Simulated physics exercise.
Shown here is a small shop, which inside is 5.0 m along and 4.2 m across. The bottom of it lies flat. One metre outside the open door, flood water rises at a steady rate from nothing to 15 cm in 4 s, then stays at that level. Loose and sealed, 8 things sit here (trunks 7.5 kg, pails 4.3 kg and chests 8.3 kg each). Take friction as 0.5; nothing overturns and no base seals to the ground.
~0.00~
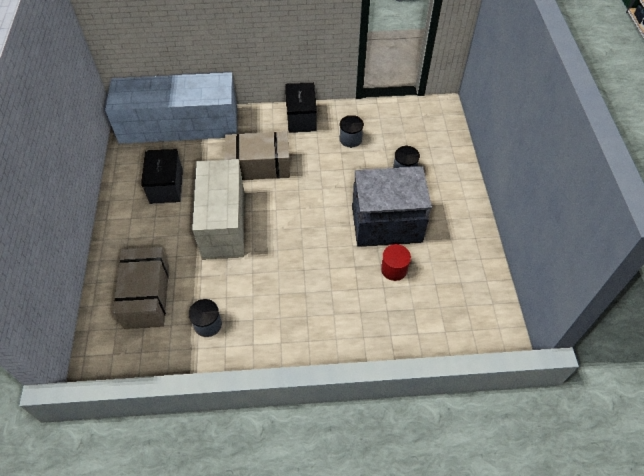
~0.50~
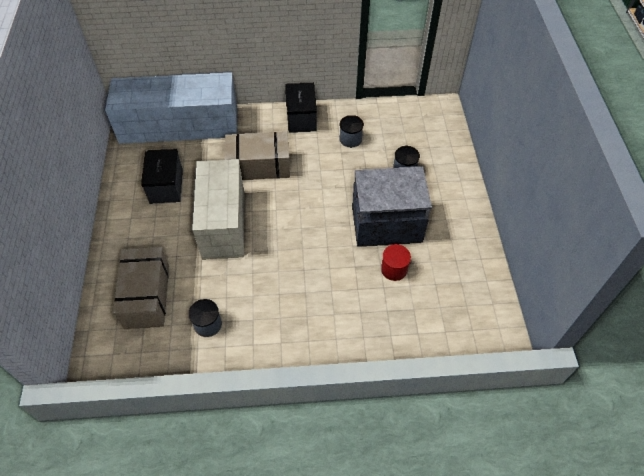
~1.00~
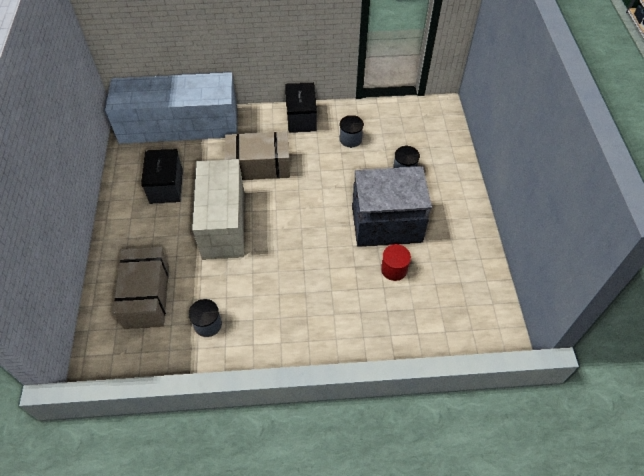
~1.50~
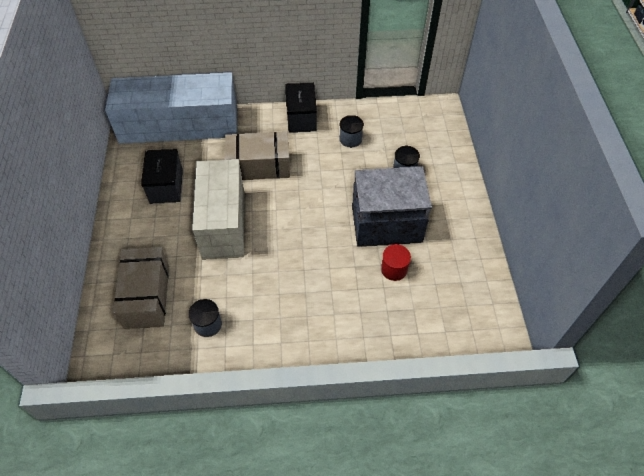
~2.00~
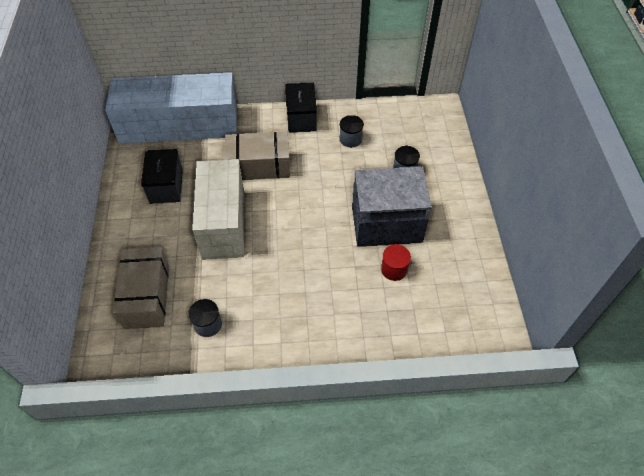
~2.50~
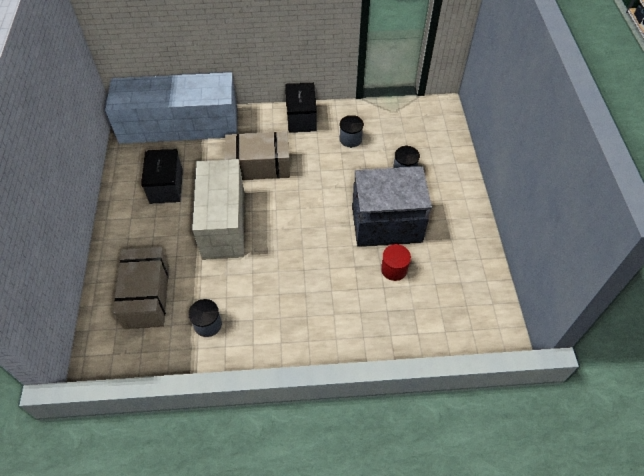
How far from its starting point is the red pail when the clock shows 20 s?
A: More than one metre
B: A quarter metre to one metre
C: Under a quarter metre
Under a quarter metre.
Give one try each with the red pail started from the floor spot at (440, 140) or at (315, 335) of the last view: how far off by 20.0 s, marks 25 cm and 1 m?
I'd expect it to get swept far off the first time and to get swept far off the second time.
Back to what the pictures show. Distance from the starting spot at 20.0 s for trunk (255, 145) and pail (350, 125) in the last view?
The first is 40 cm from its start, the second 50 cm.
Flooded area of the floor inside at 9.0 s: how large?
My estimate is roughly 13 m2.
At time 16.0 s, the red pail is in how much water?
Roughly 4 cm deep.
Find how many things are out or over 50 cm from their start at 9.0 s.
I get 1.
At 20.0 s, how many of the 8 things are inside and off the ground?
Answer: 6.
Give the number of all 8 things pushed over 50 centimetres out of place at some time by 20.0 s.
By my count, 5.
After 4.0 s the red pail is near (397, 256), 0.0 m from its start, aground; 0 afloat.
After 9.0 s the red pail is near (397, 256), 0.0 m from its start, aground; 0 afloat.
After 16.0 s the red pail is near (397, 256), 0.0 m from its start, aground; 2 afloat.
After 20.0 s the red pail is near (397, 256), 0.0 m from its start, aground; 6 afloat.
